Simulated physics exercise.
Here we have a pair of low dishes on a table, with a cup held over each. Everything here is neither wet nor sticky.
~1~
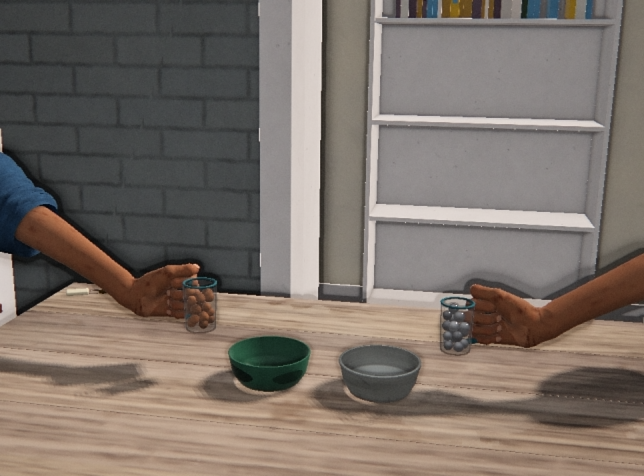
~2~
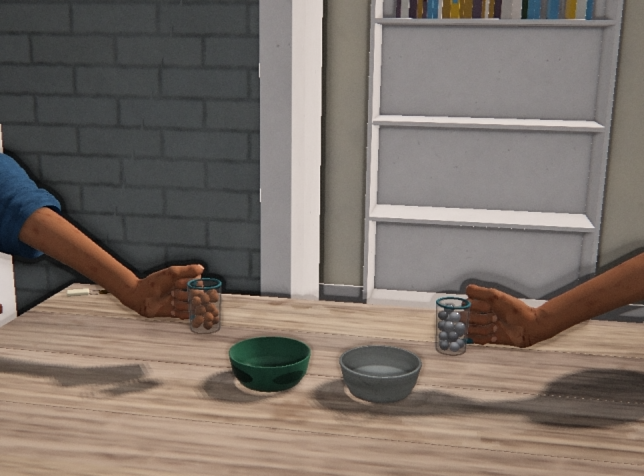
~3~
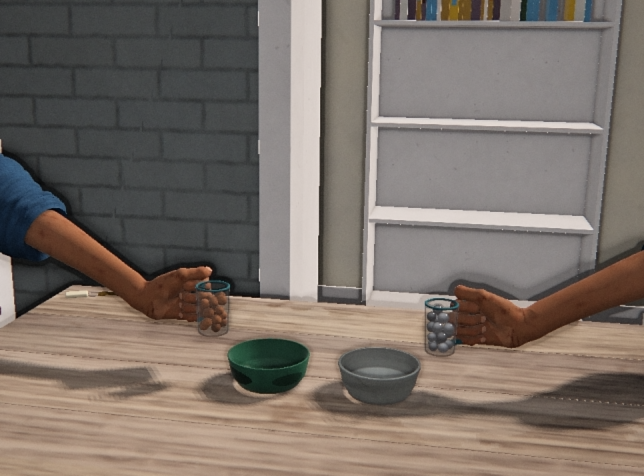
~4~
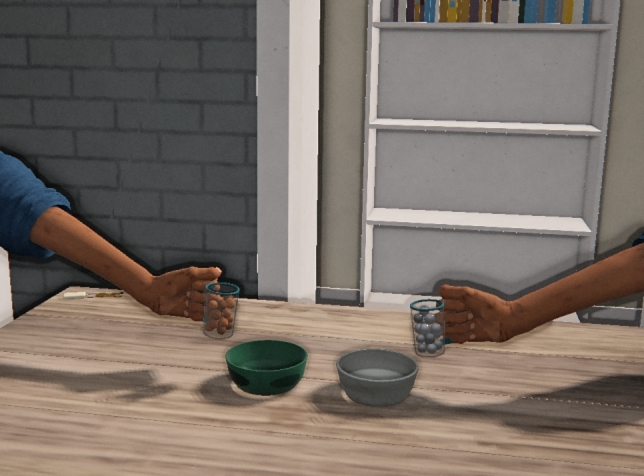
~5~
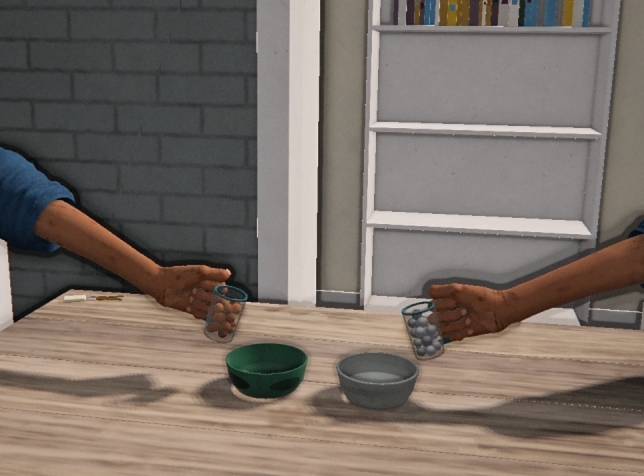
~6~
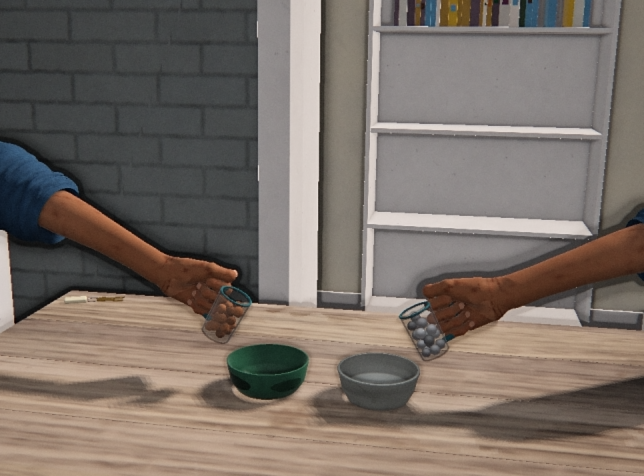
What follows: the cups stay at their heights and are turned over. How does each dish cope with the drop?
By the end, the dish on the left retains the full cupful, while the one on the right retains the full cupful.
Then, 0.24 s later than the last frame, left, every one still in the cup; right, every one still in the cup.
Then, 0.56 s later than the last frame, left, every one still in the cup; right, every one still in the cup.
Then, 0.89 s later than the last frame, left, almost all still in the cup, about a tenth in the dish, about a tenth in the air; right, roughly half still in the cup, roughly a third in the dish, roughly a quarter in the air.
When it is over, left, every one in the dish, not one outside the dish; right, every one in the dish, not one outside the dish.
